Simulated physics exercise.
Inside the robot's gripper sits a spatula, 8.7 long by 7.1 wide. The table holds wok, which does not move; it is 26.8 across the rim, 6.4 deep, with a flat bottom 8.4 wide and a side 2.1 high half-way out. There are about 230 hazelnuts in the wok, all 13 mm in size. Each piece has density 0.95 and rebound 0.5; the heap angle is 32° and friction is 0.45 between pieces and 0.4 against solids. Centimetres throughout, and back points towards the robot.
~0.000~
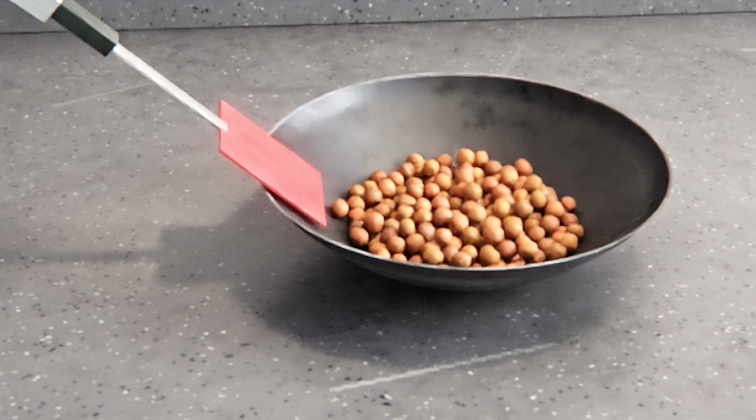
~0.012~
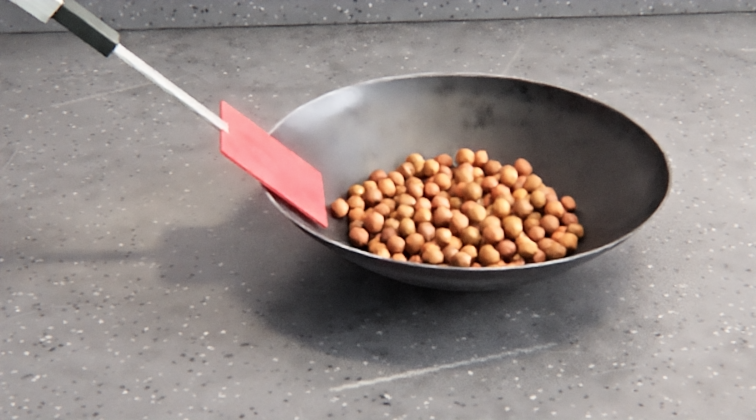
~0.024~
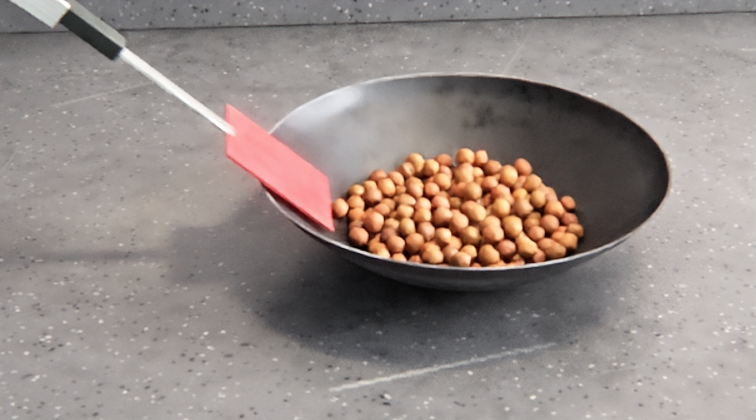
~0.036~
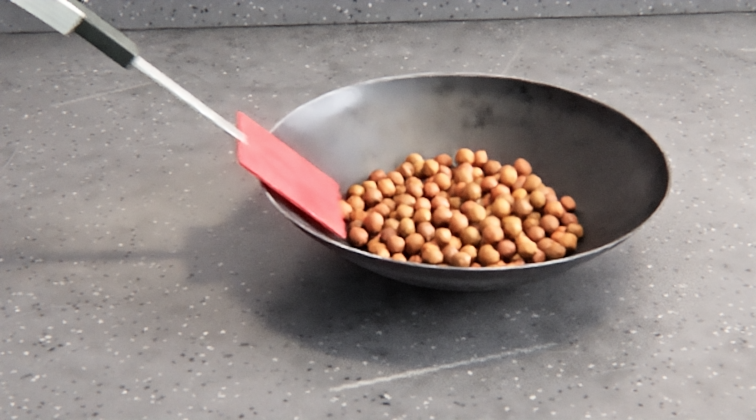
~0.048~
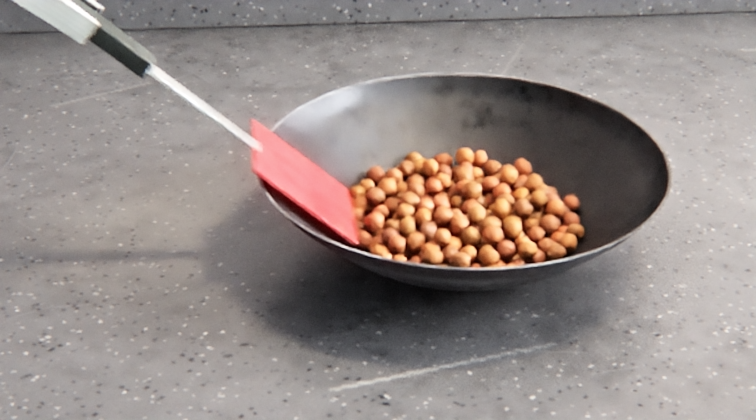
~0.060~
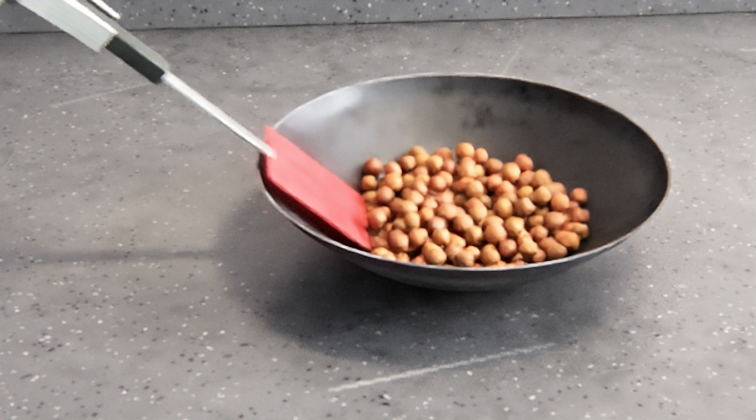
A robot gripper holds a red spatula at the left rim of a dark wok full of brown hazelnuts, seen from slightly above on a speckled grey countertop. The spatula stays nearly still at first, then slides slowly down and to the right into the wok. Its blade presses against the near-left side of the pile, nudging the nuts slightly rightward, while the wok and camera stay still.
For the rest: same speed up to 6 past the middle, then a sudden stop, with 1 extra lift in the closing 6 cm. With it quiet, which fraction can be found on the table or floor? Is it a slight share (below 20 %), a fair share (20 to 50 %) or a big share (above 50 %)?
It is a slight share.
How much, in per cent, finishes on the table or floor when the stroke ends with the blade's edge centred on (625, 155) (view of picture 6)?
I'd estimate about 40 per cent.
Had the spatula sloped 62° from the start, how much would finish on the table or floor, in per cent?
0 %.
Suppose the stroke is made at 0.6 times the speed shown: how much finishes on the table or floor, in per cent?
The share would be near 0 in a hundred.
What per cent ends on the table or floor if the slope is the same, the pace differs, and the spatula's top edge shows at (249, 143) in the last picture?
Some 0 percent.
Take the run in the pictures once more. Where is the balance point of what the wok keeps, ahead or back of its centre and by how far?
The balance point is about 4.5 cm ahead.
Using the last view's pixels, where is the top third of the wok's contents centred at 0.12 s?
(507, 195).
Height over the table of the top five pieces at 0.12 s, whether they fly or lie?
Height: Approx. 5 cm.
By 0.12 s, sloping 42°, highest piece 5 above the table; 232 in the wok.
By 0.17 s, sloping 42°, highest piece 6 above the table; 232 in the wok.
By 0.40 s, sloping 42°, highest piece 7 above the table; 228 in the wok, 2 on the table or floor, 2 on the blade or in flight.
By 1.45 s, sloping 42°, highest piece 6 above the table; 228 in the wok, 4 on the table or floor.
Final count, 228 in the wok, 4 on the table or floor. That is 2 % on the table or floor.
